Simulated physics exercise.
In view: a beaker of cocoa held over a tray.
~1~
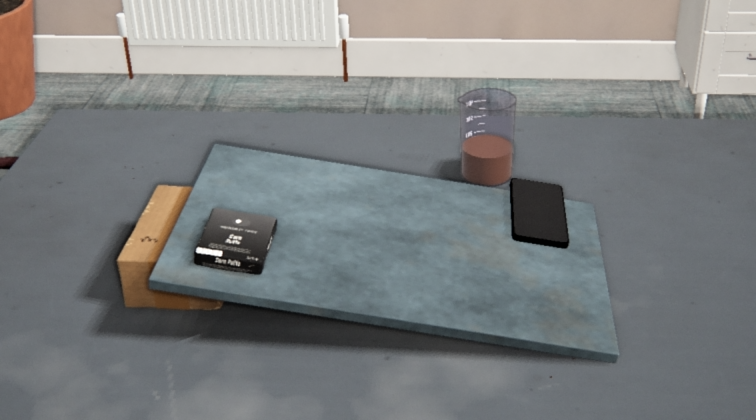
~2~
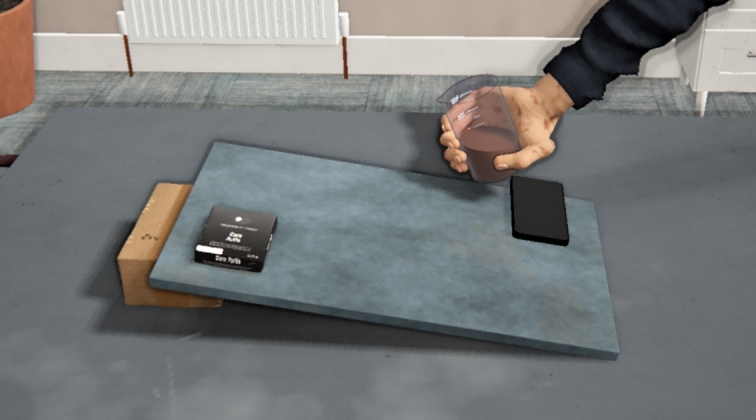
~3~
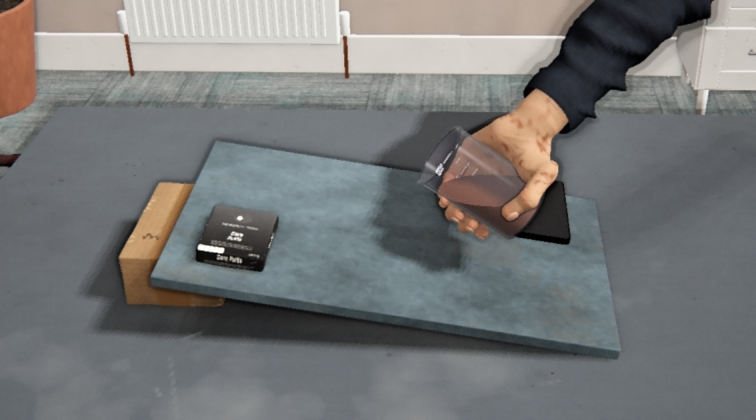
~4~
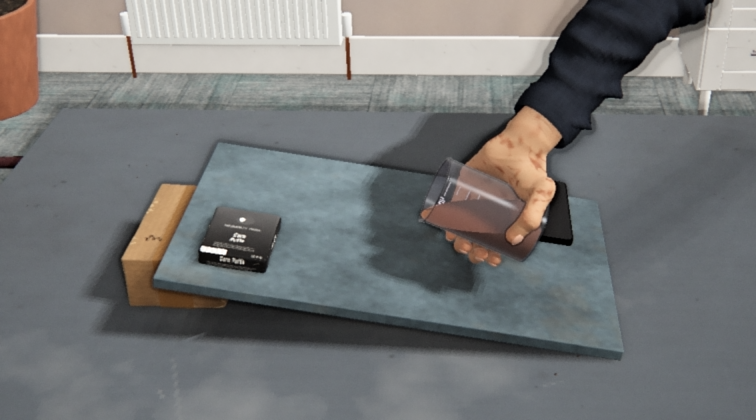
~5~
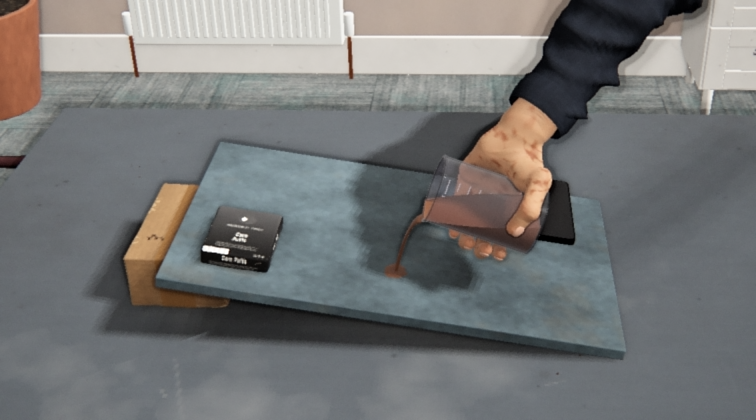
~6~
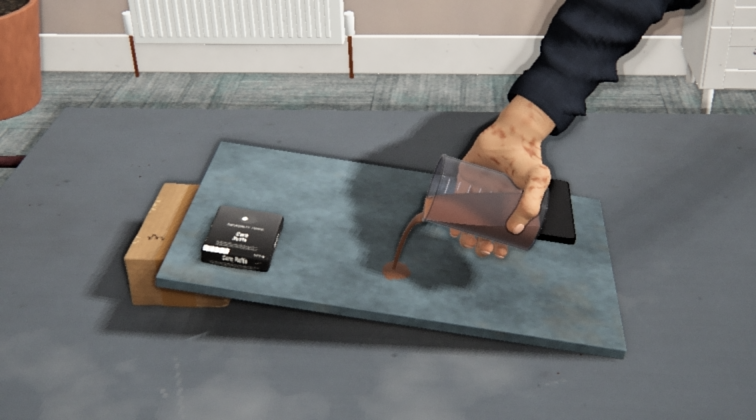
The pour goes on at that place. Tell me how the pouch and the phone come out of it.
The pouch remains untouched and the phone remains untouched.
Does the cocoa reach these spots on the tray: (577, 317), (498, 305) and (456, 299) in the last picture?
The first is reached; the next soaked; the last wet.
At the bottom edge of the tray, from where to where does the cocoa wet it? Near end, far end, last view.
From about (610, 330) to (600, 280).
A moment on, it runs down to the right; the pouch is untouched; the phone is untouched.
Further on, it runs down to the right and off the end; the pouch is untouched; the phone is untouched.
When it is over, it runs down to the right and off the end; the pouch is untouched; the phone is untouched.
